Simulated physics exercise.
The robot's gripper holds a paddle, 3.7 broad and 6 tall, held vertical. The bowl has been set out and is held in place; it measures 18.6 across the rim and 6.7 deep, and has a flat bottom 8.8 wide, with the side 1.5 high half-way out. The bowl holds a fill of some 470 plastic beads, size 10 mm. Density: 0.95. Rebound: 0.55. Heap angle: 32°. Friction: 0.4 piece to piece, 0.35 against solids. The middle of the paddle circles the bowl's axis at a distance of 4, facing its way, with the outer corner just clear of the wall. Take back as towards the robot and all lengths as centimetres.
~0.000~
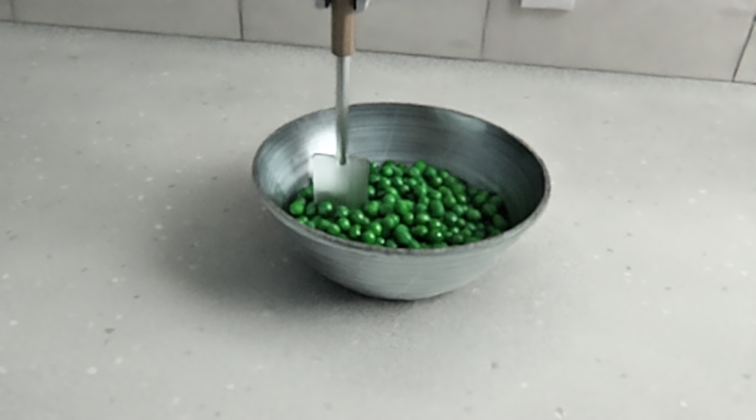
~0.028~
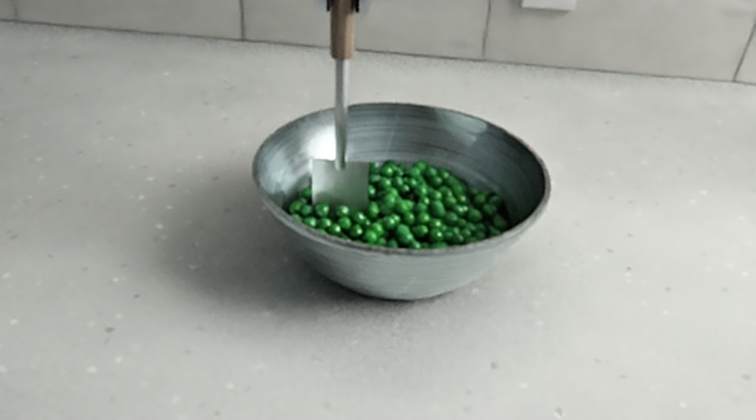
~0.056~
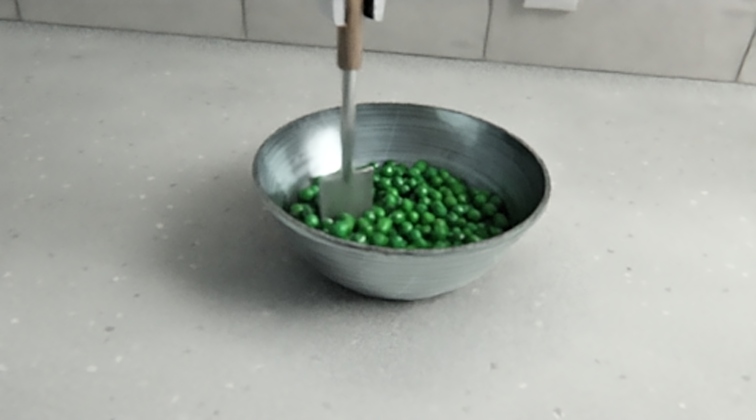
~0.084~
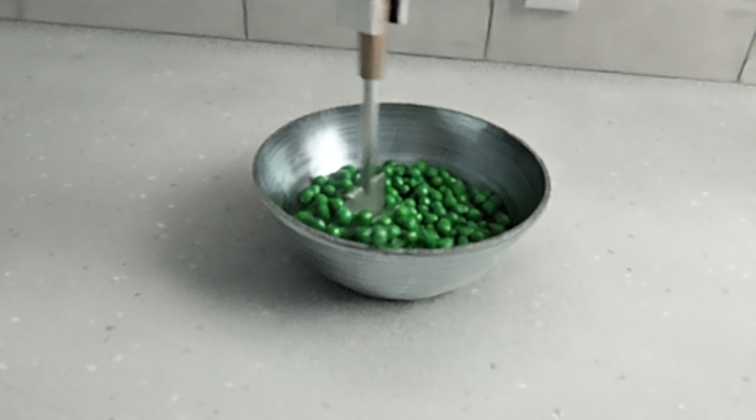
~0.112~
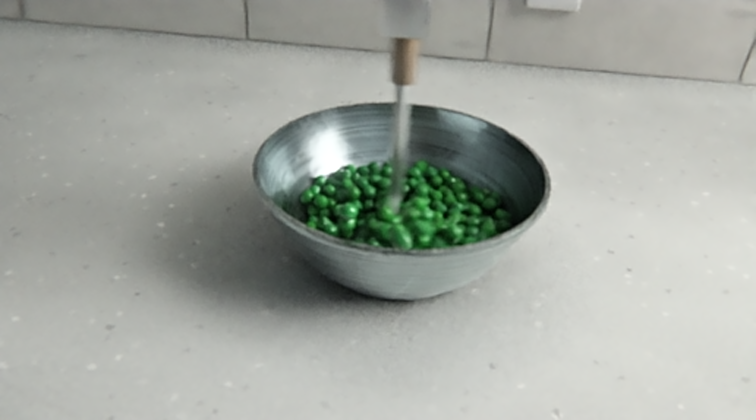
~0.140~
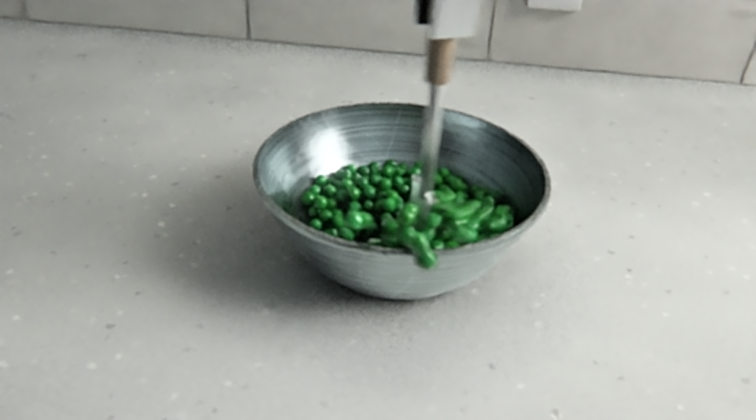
On a speckled grey countertop by a tiled wall, a wooden-handled paddle held upright by a gripper stands in a metal bowl of shiny green beads. It turns and sweeps along the near side from left to right, pushing the beads into a mound that bulges over the front rim.
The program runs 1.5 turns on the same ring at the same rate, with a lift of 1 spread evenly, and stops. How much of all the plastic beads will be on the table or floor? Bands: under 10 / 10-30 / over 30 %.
10-30 %.
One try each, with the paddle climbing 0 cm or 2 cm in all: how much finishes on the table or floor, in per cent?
I'd say some 20 per cent, and some 15 per cent.
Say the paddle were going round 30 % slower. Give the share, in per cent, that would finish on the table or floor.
In that case it comes to around 0 percent.
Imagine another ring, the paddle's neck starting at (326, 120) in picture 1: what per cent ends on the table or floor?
About 20 percent ends up on the table or floor.
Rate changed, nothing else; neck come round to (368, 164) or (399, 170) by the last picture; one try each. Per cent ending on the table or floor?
Close to 0 and 5 in a hundred.
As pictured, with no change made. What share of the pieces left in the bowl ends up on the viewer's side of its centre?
I'd put it near 45 per cent.
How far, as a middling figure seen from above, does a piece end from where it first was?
Around 9 cm.
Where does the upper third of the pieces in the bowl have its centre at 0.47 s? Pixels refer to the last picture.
I'd put it close to (355, 237).
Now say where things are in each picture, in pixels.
In the first picture, paddle neck at (342, 135), 0° round; upper third of the load around (400, 211), from x 295 to 500, top at y 165; 474 in the bowl.
In the second picture, paddle neck at (341, 140), 10° round; upper third of the load around (398, 213), from x 295 to 500, top at y 165.
In the third picture, paddle neck at (347, 152), 35° round; upper third of the load around (396, 227), from x 290 to 500, top at y 165.
In the fourth picture, paddle neck at (367, 163), 62° round; upper third of the load around (406, 234), from x 295 to 505, top at y 165.
In the fifth picture, paddle neck at (397, 169), 89° round; upper third of the load around (422, 232), from x 300 to 505, top at y 165; 473 in the bowl, 1 in flight or on the tool.
In the sixth picture, paddle neck at (428, 168), 117° round; upper third of the load around (449, 230), from x 310 to 505, top at y 165; 470 in the bowl, 4 in flight or on the tool.
By 0.31 s, 278° round, highest piece 9 above the table; 444 in the bowl, 14 on the table or floor, 16 in flight or on the tool.
By 0.47 s, 80° round, highest piece 8 above the table; 411 in the bowl, 52 on the table or floor, 11 in flight or on the tool.
By 0.76 s, 180° round, highest piece 6 above the table; 404 in the bowl, 70 on the table or floor.
By 1.46 s, 180° round, highest piece 6 above the table; 404 in the bowl, 70 on the table or floor.
Final count, 404 in the bowl, 70 on the table or floor. That is 15 % on the table or floor.
